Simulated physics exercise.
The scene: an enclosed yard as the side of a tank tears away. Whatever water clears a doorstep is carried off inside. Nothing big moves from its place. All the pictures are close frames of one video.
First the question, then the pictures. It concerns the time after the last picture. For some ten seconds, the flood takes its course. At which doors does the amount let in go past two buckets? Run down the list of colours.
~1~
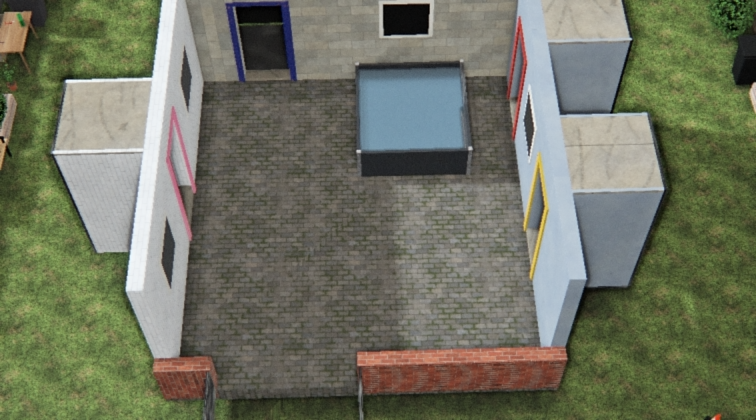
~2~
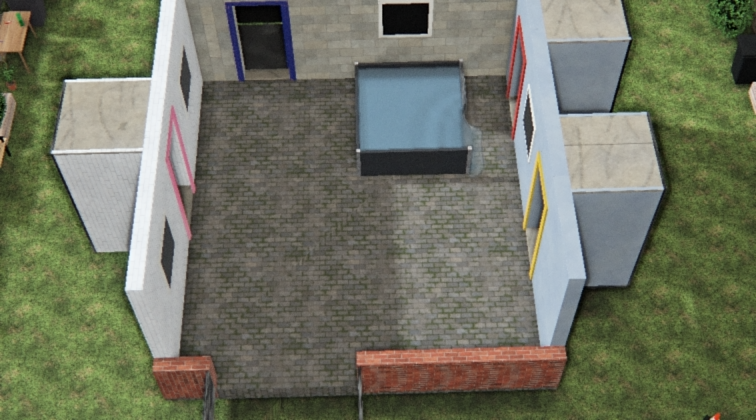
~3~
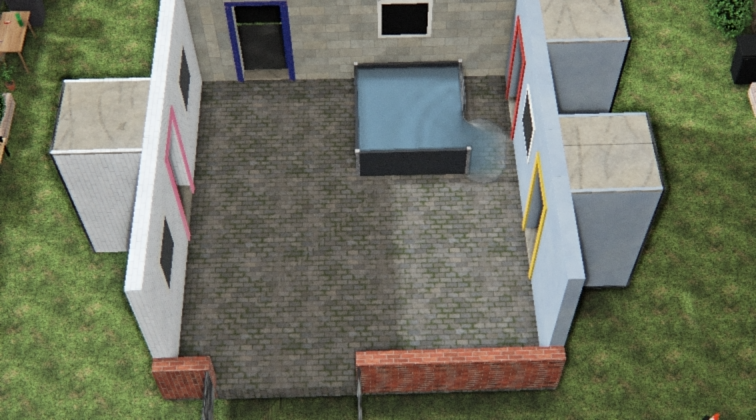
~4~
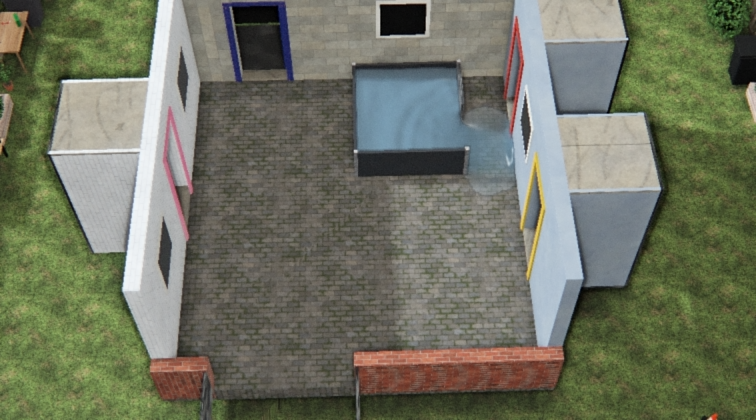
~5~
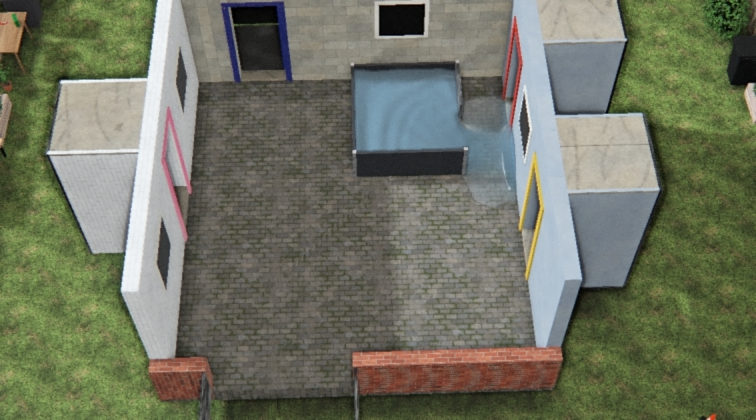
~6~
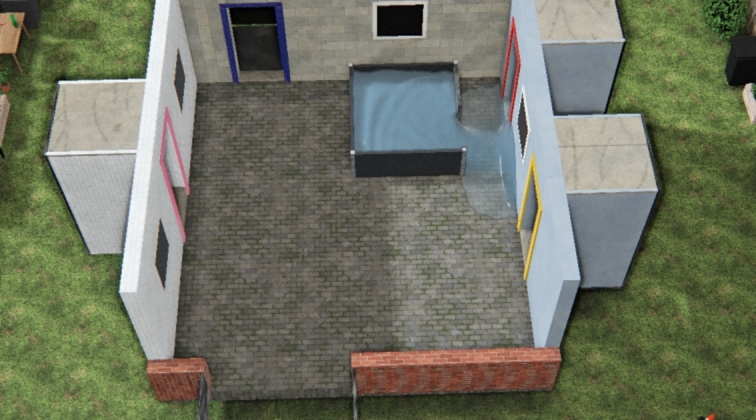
The blue door holds up fine I think. The yellow door holds up fine I think. The pink door holds up fine I think. The red door gets overrun I think.
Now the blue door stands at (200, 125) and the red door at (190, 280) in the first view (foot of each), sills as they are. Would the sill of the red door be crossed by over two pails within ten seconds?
Note - red: Comes out below.
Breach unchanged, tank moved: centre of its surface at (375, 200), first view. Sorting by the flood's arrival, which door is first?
The yellow door.
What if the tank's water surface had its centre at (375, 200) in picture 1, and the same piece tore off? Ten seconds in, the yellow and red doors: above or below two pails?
Checking both: Yellow door surpasses the limit, red door remains within limits.
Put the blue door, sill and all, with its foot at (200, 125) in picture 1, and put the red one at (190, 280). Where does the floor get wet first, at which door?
Going by the pictures, it's the one in yellow.
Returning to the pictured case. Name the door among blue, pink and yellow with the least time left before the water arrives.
Clearly the yellow door.
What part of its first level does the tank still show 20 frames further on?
Roughly 42 percent.
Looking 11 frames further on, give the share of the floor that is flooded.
My best guess is some 30 %.
A moment on, water covers 15 % of the floor; the blue door not reached, the yellow door wet at the sill, nothing in, the pink door not reached, the red door over two buckets in.
Next, water covers 30 % of the floor; the blue door not reached, the yellow door wet at the sill, nothing in, the pink door not reached, the red door far over two buckets in.
Then, water covers 45 % of the floor; the blue door wet at the sill, nothing in, the yellow door wet at the sill, nothing in, the pink door not reached, the red door far over two buckets in.
Later, water covers 70 % of the floor; the blue door wet at the sill, nothing in, the yellow door under two buckets in, the pink door wet at the sill, nothing in, the red door far over two buckets in.
In the end, water covers 90 % of the floor; the blue door wet at the sill, nothing in, the yellow door under two buckets in, the pink door wet at the sill, nothing in, the red door far over two buckets in.
